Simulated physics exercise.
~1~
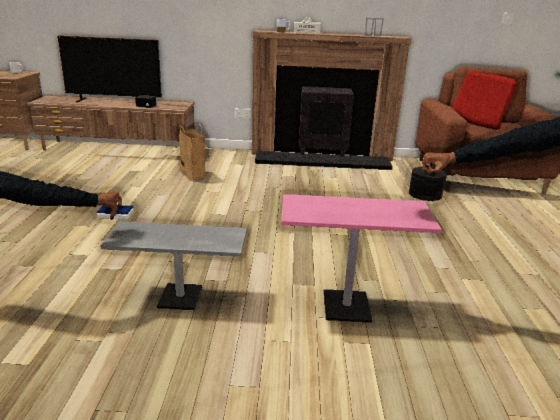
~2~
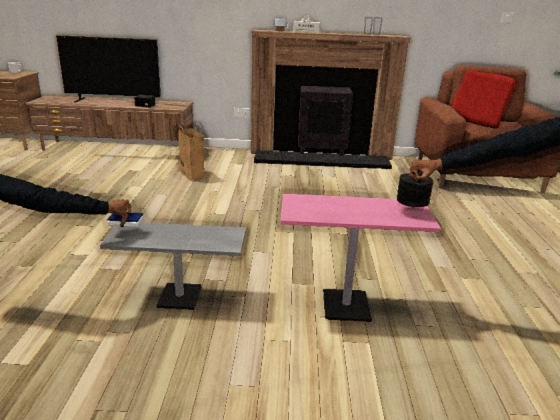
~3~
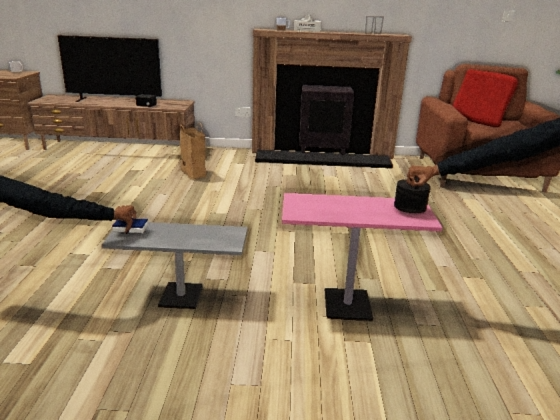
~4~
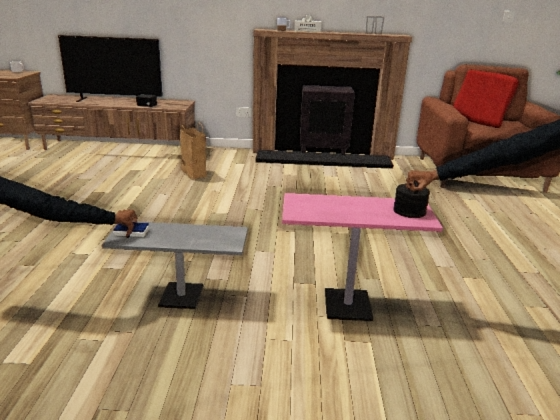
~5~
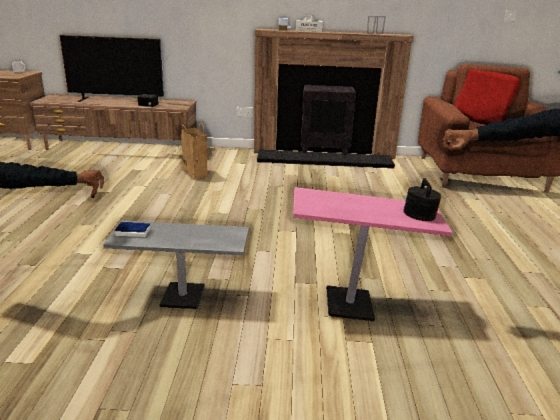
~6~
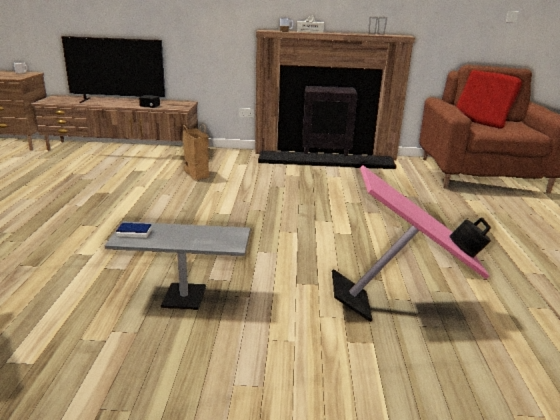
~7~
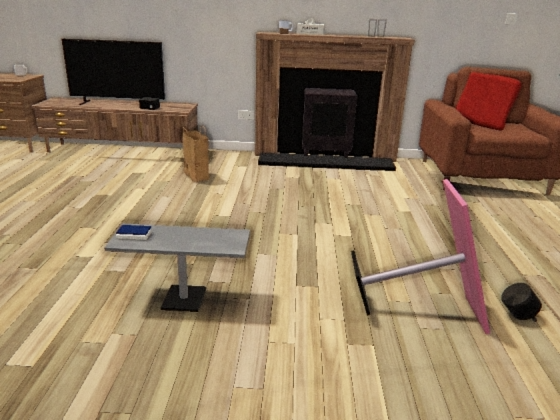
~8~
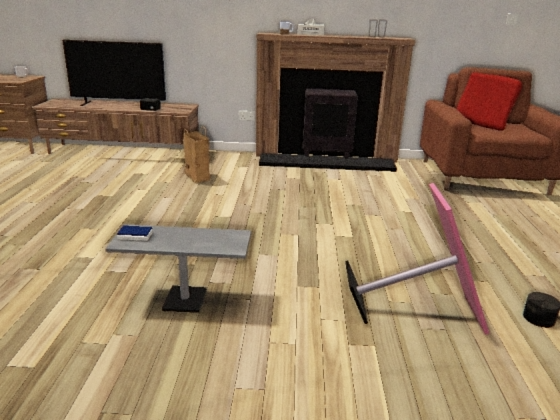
At the start, two hands reach in from either side of a living room, the left one holding a small blue and white item over a low grey table and the right one holding a round black object near a taller pink table. Both hands set their loads down close to the outer ends of the tabletops. The hands then let go and draw back out of view. The pink table tips to the right and crashes onto its side, spilling the black object, which rolls away across the wooden floor. The pink table ends up lying toppled, while the grey table stands steady with its item still on top.
